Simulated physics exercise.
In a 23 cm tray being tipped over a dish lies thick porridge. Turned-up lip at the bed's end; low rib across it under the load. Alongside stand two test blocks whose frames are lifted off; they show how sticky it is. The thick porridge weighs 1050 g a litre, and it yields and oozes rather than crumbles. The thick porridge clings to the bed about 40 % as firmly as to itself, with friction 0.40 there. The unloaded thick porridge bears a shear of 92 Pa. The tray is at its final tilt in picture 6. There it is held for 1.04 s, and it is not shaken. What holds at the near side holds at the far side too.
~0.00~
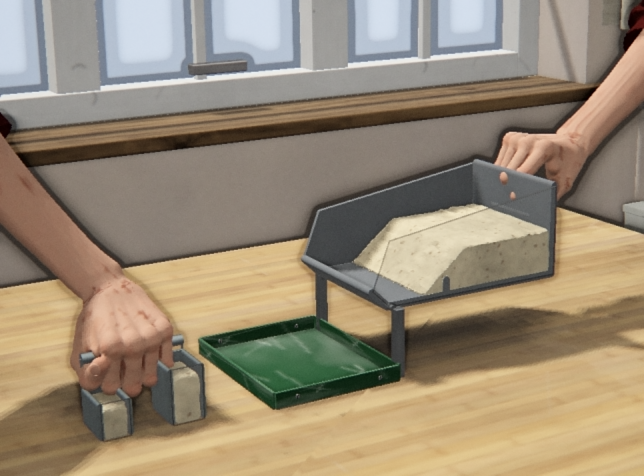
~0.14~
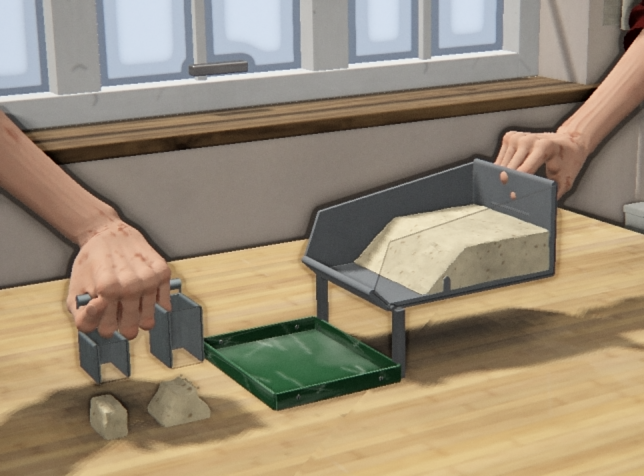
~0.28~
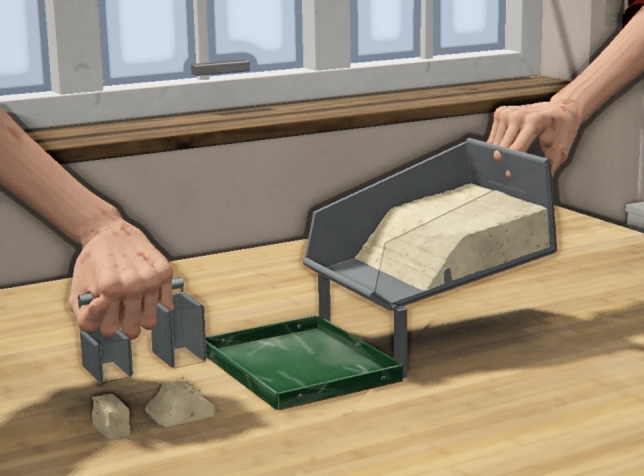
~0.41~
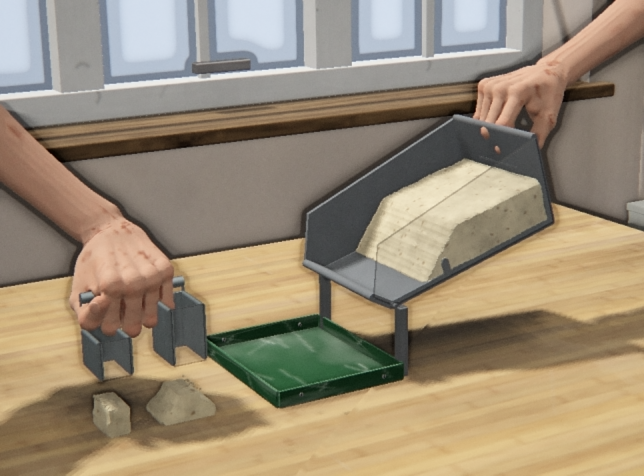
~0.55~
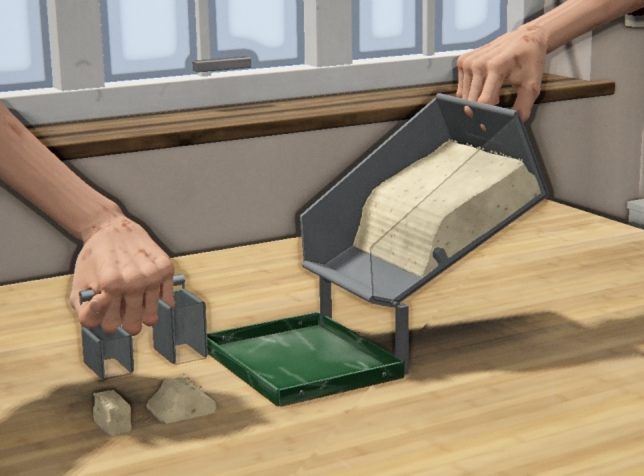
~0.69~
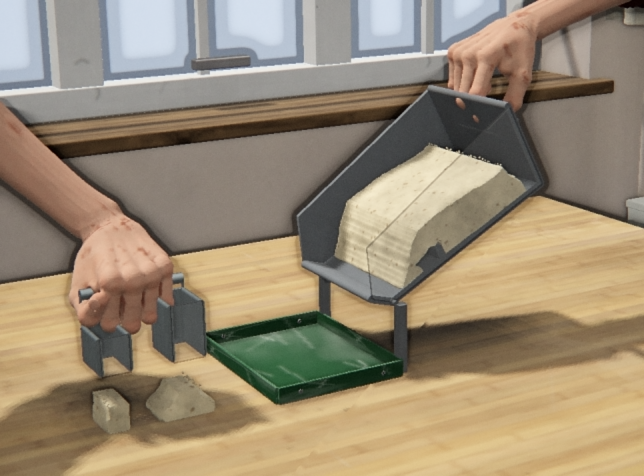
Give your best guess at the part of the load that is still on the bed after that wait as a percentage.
My guess is around 50 per cent.
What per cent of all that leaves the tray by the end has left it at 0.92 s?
That figure sits at some 30 percent.
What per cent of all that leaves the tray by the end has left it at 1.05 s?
70 per cent.
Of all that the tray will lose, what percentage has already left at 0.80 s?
About 0 %.
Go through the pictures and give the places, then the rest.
In the first picture, top of the high end at (552, 186), tilt 0 degrees; foremost bit of the thick porridge at (425, 293); block heights 3.4 cm, 5.3 cm (left to right).
In the second picture, top of the high end at (552, 186), tilt 0 degrees; foremost bit of the thick porridge at (425, 293); block heights 3.3 cm, 3.6 cm (left to right).
In the third picture, top of the high end at (545, 164), tilt 8 degrees; foremost bit of the thick porridge at (427, 288); block heights 3.3 cm, 3.3 cm (left to right).
In the fourth picture, top of the high end at (531, 139), tilt 16 degrees; foremost bit of the thick porridge at (426, 281); block heights 3.3 cm, 3.3 cm (left to right).
In the fifth picture, top of the high end at (514, 117), tilt 25 degrees; foremost bit of the thick porridge at (423, 275); block heights 3.3 cm, 3.3 cm (left to right).
In the sixth picture, top of the high end at (505, 109), tilt 28 degrees; foremost bit of the thick porridge at (403, 286); block heights 3.3 cm, 3.3 cm (left to right).
After 0.80 s, the tilt is 28 degrees and 100 % is on the bed.
After 0.92 s, the tilt is 28 degrees and 83 % is on the bed.
After 1.05 s, the tilt is 28 degrees and 66 % is on the bed.
After 1.18 s, the tilt is 28 degrees and 55 % is on the bed.
After 1.69 s, the tilt is 28 degrees and 50 % is on the bed.
